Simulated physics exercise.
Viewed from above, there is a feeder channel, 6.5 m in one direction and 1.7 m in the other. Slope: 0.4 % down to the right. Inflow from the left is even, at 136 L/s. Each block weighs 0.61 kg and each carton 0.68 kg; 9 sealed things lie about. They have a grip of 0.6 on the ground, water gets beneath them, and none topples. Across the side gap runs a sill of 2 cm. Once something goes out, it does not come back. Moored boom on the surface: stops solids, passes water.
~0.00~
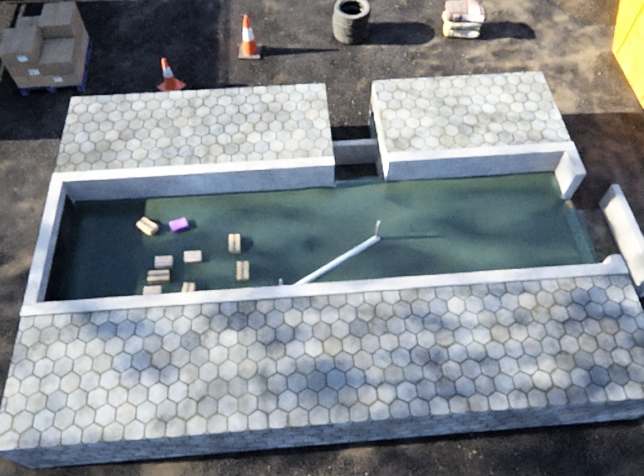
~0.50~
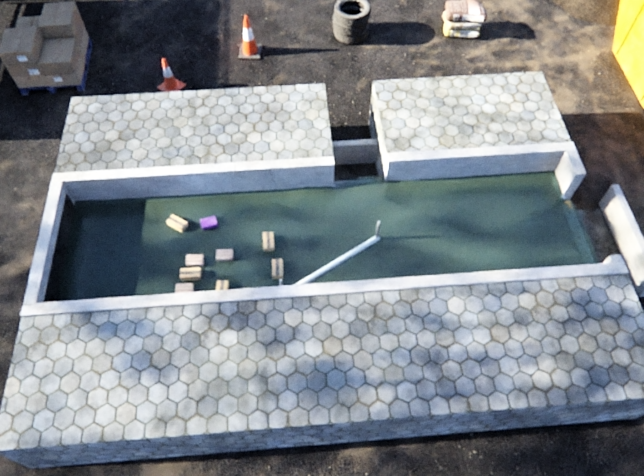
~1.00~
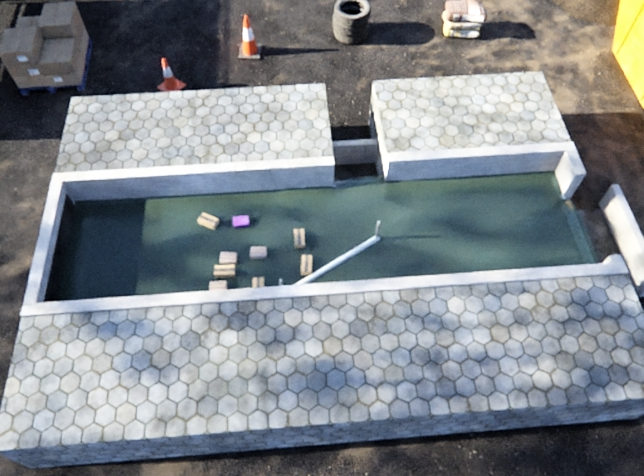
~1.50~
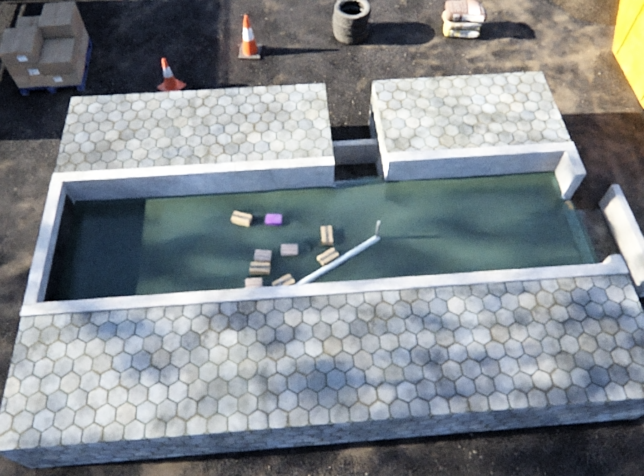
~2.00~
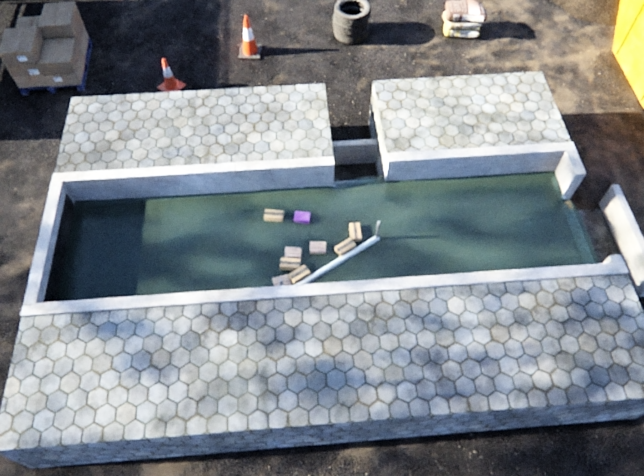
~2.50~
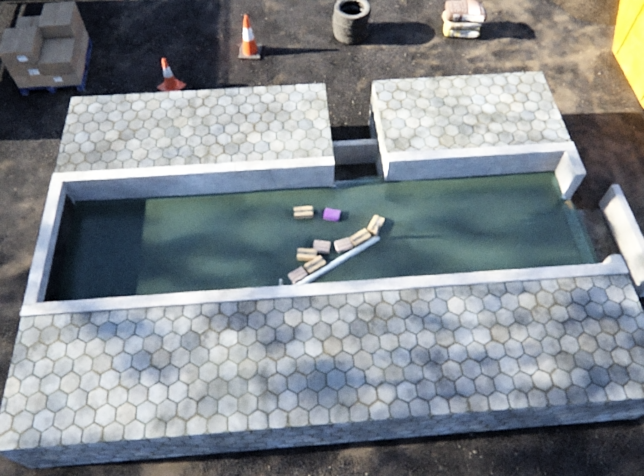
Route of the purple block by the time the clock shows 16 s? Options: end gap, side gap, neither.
It is end opening.
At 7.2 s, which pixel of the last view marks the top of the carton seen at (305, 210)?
(482, 178).
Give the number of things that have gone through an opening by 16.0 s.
By that point, 9.
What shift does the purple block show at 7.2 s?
I'd guess some 450 cm by then.
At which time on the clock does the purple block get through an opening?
9.0 s.
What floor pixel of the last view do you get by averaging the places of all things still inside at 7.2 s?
I'd say about (469, 208) in the last view.
After 3.5 s the purple block is near (382, 199), 2.7 m from its start, afloat; 0 of 9 are out; 9 afloat.
After 7.2 s the purple block is near (516, 182), 4.5 m from its start, afloat; 0 of 9 are out; 9 afloat.
After 12.0 s the purple block has gone out by the end gap; 8 of 9 are out; 1 afloat.
After 16.0 s the purple block has gone out by the end gap; 9 of 9 are out; 0 afloat.
